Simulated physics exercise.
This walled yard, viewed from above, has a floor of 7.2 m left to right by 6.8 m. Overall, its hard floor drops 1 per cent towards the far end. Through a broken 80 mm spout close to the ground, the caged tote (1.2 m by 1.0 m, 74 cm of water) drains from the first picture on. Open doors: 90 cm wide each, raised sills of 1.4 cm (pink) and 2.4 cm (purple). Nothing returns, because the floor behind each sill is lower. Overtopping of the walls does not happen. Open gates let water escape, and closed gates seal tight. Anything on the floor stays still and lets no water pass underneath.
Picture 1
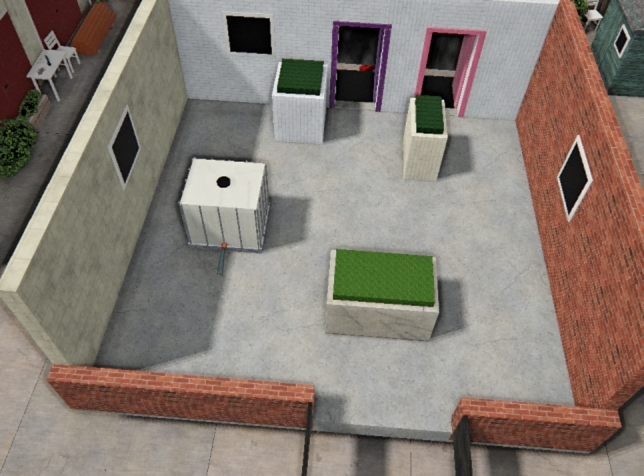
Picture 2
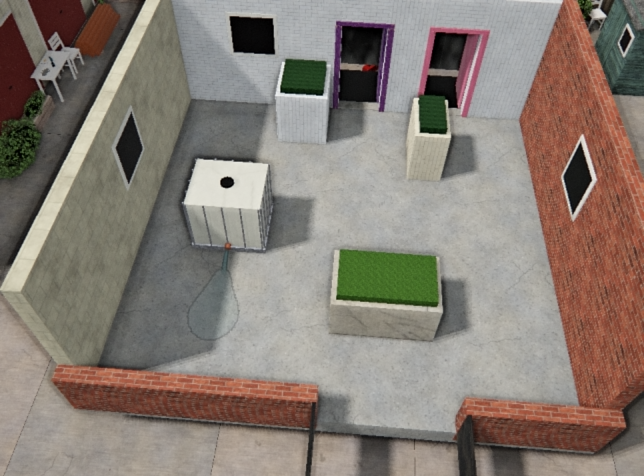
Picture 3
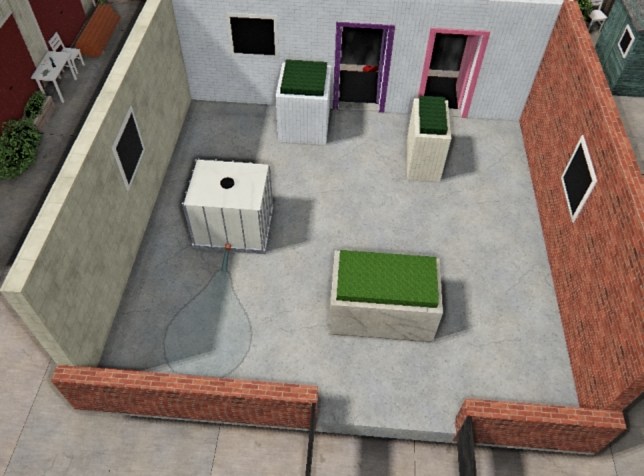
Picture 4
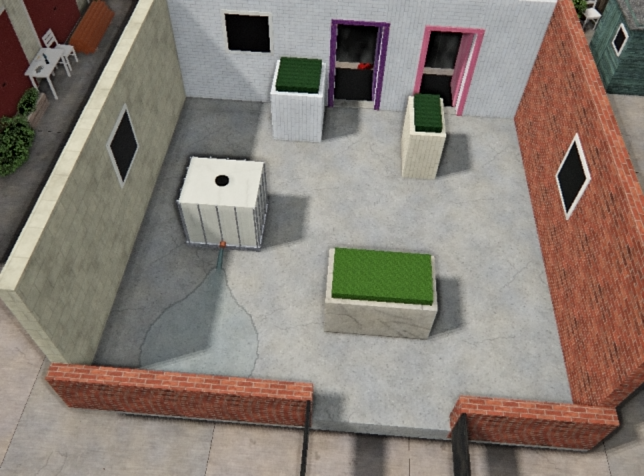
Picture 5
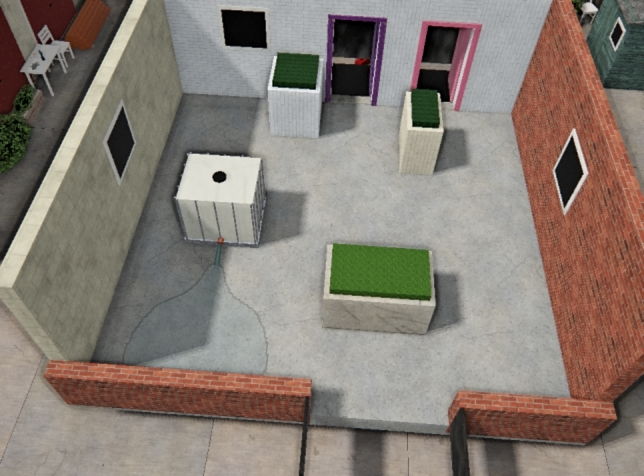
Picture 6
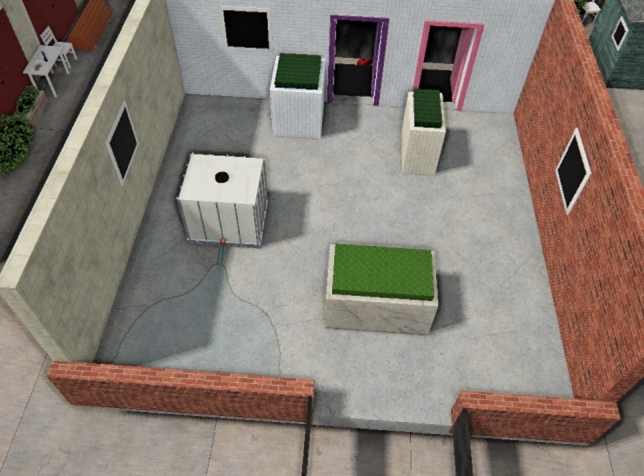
Water pours from a white caged tank and spreads across the walled yard's grey floor.
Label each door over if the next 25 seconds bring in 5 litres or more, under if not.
Pink door under, purple door under.
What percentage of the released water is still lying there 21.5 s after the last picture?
98 %.
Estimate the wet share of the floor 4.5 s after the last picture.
Near 20 per cent is wet.
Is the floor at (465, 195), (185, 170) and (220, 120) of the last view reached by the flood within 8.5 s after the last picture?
Respectively: Clear, clear and clear.
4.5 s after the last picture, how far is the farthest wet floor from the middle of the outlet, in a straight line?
It's got to near 3.4 m out by then.
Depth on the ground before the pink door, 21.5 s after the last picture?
About 0.0 centimetres.
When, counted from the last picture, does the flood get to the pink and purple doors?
Arrival times - pink door not within the 25 s, purple door not within the 25 s.
Then, 1.5 s after the last picture water covers 10 % of the floor and is deepest (3 cm) near (198, 379); pink door not reached, purple door not reached.
Then, 4.5 s after the last picture water covers 20 % of the floor and is deepest (3 cm) near (200, 368); pink door not reached, purple door not reached.
Then, 8.5 s after the last picture water covers 30 % of the floor and is deepest (3 cm) near (188, 367); pink door not reached, purple door not reached.
Then, 12.5 s after the last picture water covers 35 % of the floor and is deepest (4 cm) near (221, 271); pink door not reached, purple door not reached.
Then, 21.5 s after the last picture water covers 55 % of the floor and is deepest (4 cm) near (221, 271); pink door not reached, purple door not reached.
